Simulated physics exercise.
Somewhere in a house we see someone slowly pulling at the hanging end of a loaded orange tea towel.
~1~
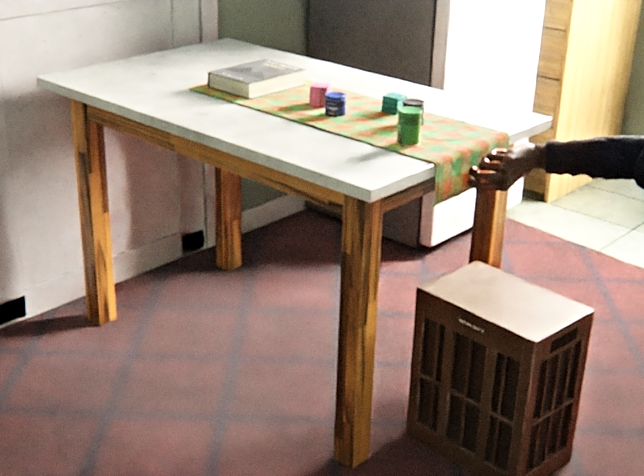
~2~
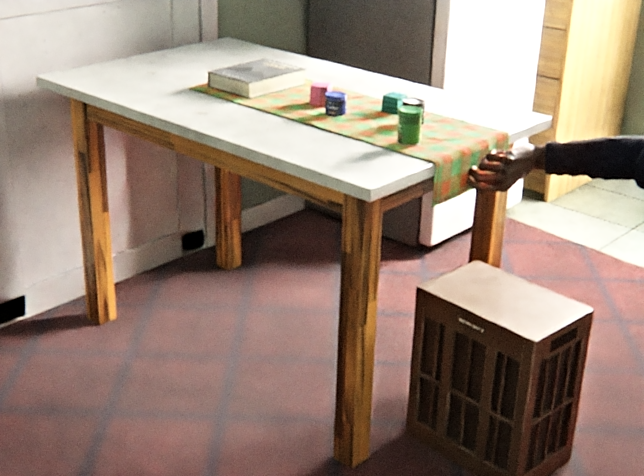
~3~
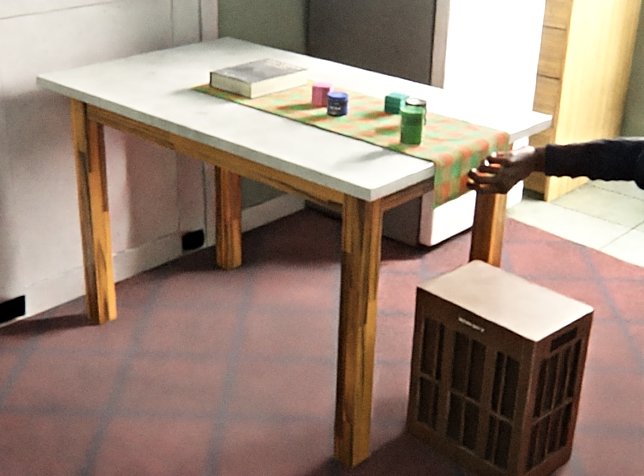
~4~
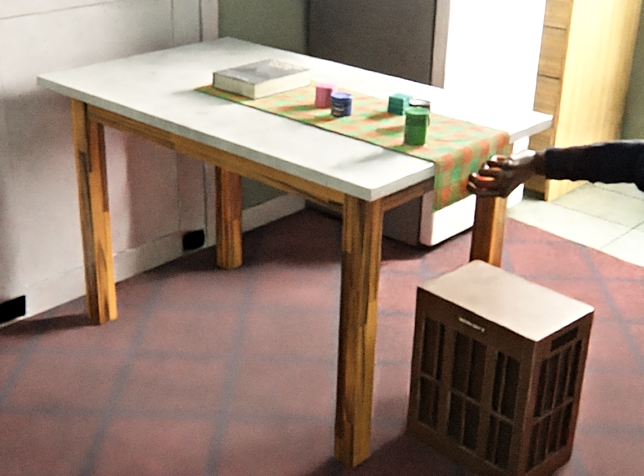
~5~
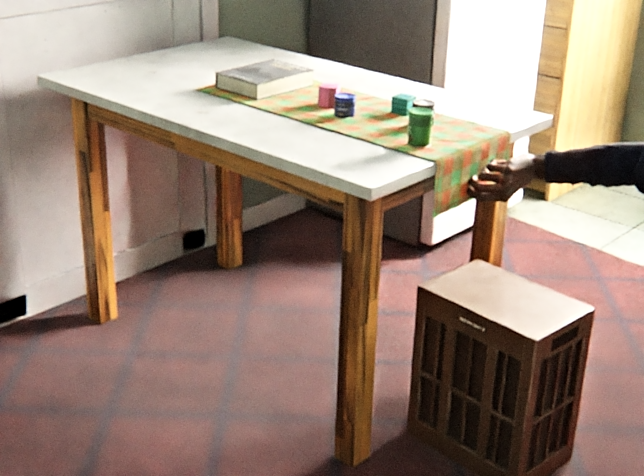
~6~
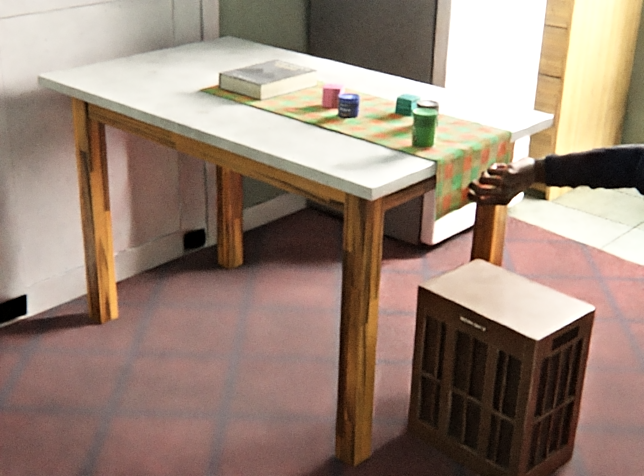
Hand slowly pulling the hanging end of an orange and green cloth, drawing cans, small pots and a book slightly rightward.
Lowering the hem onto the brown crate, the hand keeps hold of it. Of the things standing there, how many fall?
Two pieces drop off.
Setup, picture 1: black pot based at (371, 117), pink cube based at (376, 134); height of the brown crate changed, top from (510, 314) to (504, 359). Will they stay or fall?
The black pot? Lost. The pink cube? Lost.
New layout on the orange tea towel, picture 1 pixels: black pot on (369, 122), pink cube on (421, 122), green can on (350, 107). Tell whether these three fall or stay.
So, the black pot makes it through, the pink cube ends up down, the green can makes it through.
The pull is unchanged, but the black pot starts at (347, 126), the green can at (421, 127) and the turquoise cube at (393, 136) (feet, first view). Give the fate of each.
The black pot stays put; the green can ends up off; the turquoise cube ends up off.
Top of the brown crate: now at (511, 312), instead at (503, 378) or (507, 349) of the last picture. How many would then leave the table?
That would make 4 and 3.
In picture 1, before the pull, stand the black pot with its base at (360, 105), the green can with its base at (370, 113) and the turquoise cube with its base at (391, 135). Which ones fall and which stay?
First the black pot, which is kept, then the green can, which is kept, and finally the turquoise cube, which is lost.
Early on, hem near (469, 234); all still up.
Midway, hem near (467, 266); green can gone.
Near the end, hem on the crate; green can and black pot gone.
Finally, hem on the crate; green can and black pot gone. It carries off two.
